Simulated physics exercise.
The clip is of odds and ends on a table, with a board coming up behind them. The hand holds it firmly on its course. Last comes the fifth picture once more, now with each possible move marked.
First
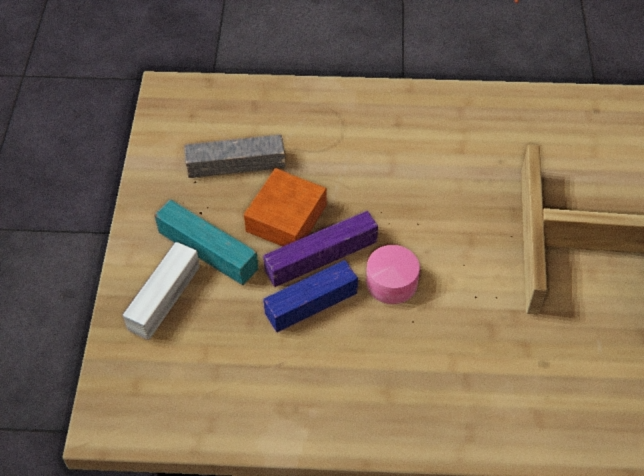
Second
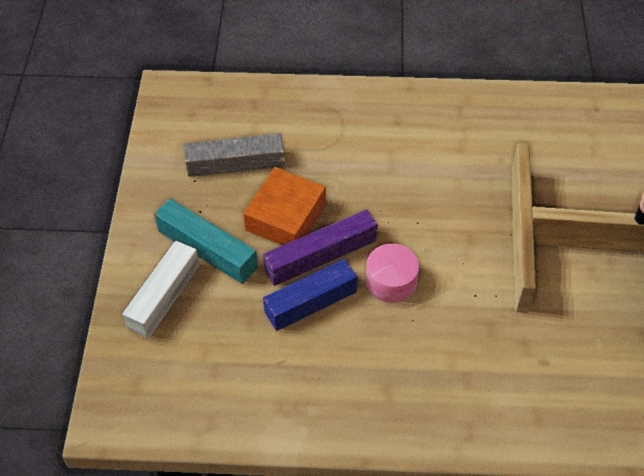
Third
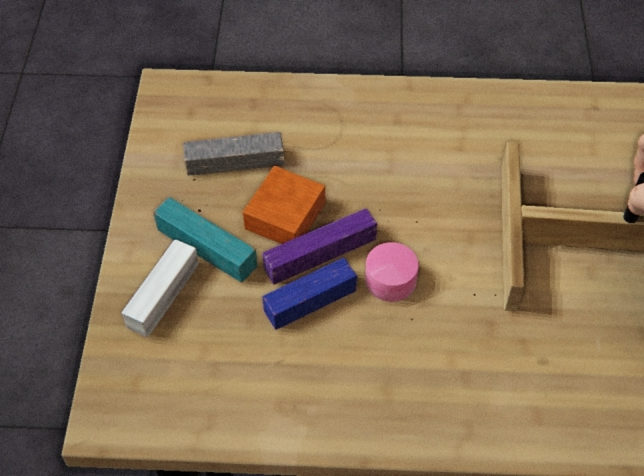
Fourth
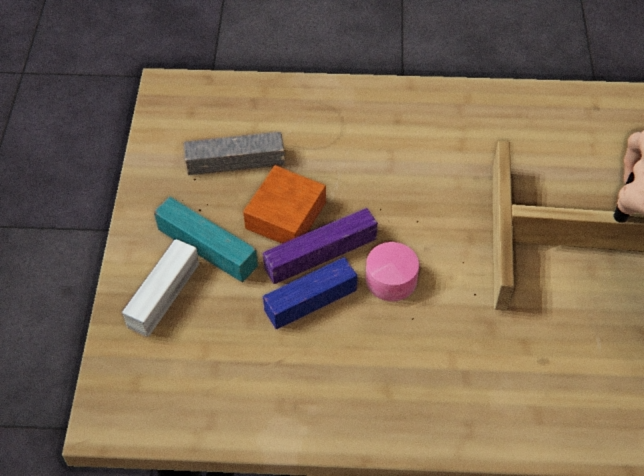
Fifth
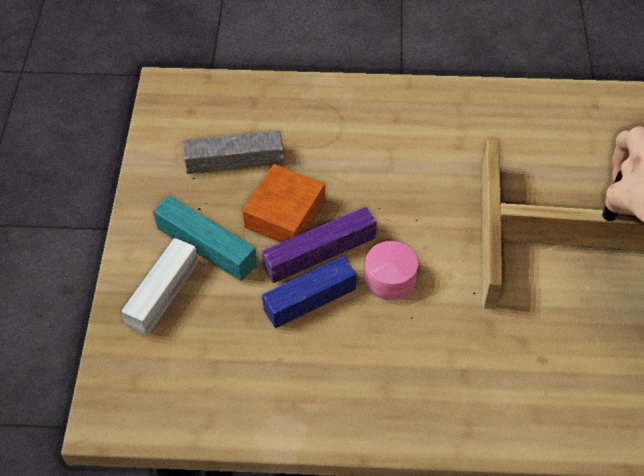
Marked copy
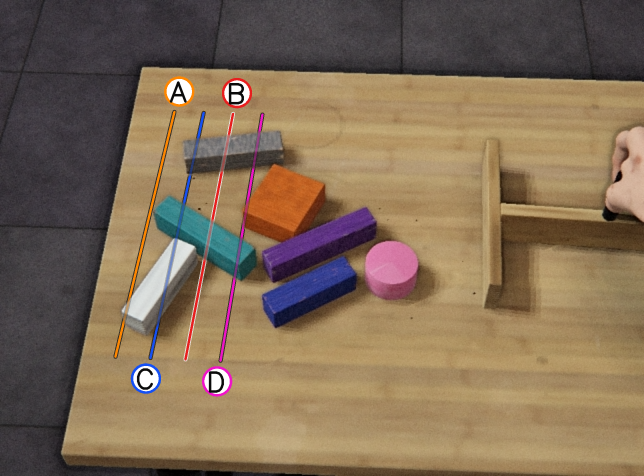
A hand slides a wooden board slowly left across a table toward scattered colored blocks, which stay still.
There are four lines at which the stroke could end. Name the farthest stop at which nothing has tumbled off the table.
Nothing falls up to B.
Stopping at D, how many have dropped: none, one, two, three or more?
By then, none.
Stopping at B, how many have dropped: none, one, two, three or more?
By then, none.
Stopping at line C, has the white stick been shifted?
Yes.
On the marked copy, A at (147, 224); B at (211, 226); C at (179, 225); D at (243, 227).
With B. Early on, board (392, 205); blue bar (290, 296); pink tin (354, 266).
Further on, board (291, 201); turquoise bar (175, 224); blue bar (214, 338).
At the end, board (213, 199); white stick (105, 291); turquoise bar (123, 203); nothing has fallen.
As for the rest, A drops the white stick, purple bar and turquoise bar; C drops the white stick and turquoise bar; D is safe but short.
